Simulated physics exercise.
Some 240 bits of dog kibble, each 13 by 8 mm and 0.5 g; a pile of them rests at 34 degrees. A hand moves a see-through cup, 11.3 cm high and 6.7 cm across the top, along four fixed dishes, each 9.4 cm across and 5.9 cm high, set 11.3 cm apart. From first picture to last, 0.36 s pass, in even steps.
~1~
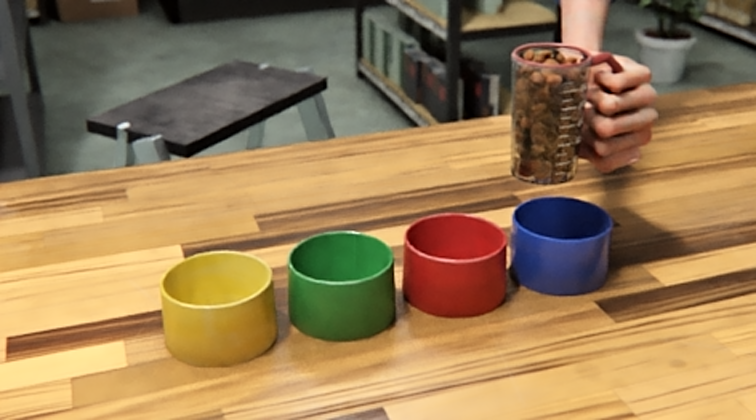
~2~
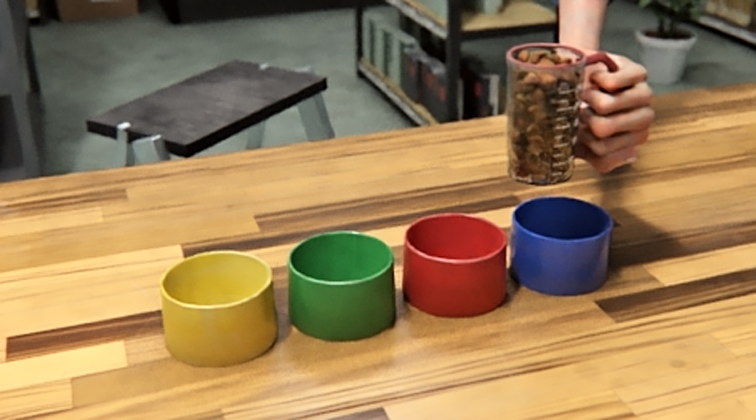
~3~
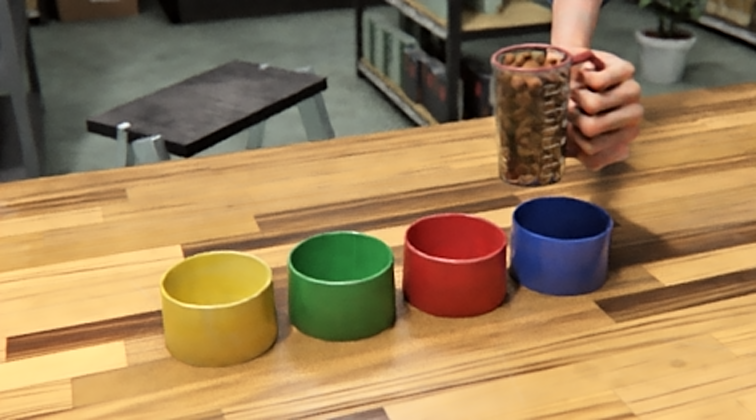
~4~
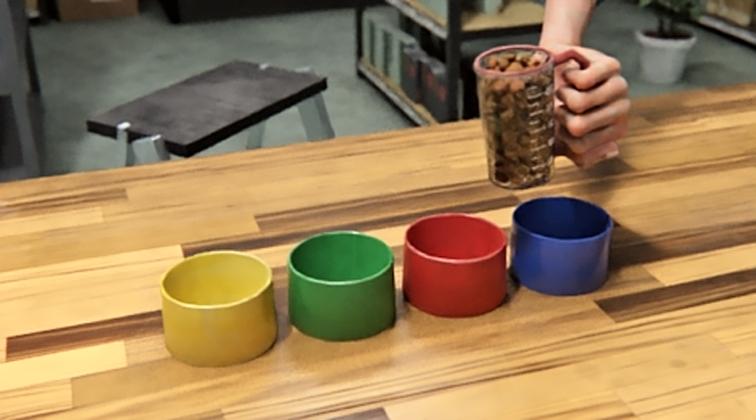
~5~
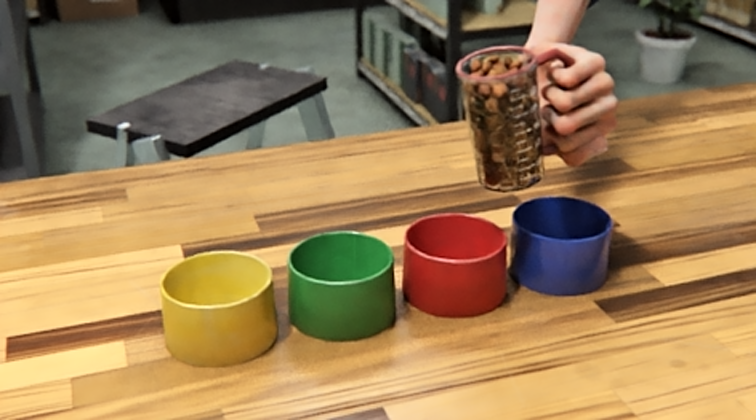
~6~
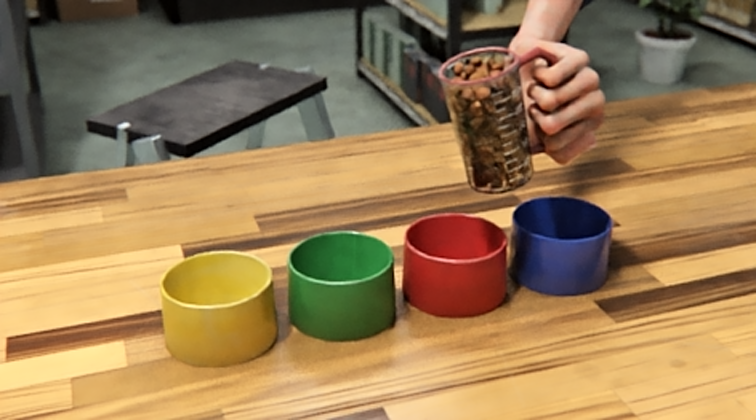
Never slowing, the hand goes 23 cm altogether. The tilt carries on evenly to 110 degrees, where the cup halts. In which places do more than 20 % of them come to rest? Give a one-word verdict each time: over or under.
One by one: Red: I expect its count to stay within a fifth of the total; blue: I expect its count to stay within a fifth of the total; green: I expect its count to stay within a fifth of the total; yellow: I expect its count to outstrip a fifth of the total; counter: I expect its count to stay within a fifth of the total.
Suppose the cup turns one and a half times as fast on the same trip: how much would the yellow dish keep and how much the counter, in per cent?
I'd say yellow ends at 90 while the counter ends at 0.
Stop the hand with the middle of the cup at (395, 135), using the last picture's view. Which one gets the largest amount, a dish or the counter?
Green.
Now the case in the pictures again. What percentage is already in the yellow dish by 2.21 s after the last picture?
Around 40 in a hundred by then.
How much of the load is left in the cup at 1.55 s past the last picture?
Somewhere close to 95 percent.
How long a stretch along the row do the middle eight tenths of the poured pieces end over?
Some 6 centimetres.
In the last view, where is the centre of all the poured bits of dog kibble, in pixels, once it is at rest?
Once everything settles, the centre is around (222, 309).
Then, 0.93 s after the last picture, tilt 59 degrees; cup holds 100 %.
Then, 1.55 s after the last picture, tilt 88 degrees; cup holds 95 %, yellow 5 %.
Then, 2.21 s after the last picture, tilt 110 degrees; cup holds 60 %, yellow 40 %.
In the end, red 0 %, blue 0 %, green 0 %, yellow 85 %, counter 0 %, cup 15 %.
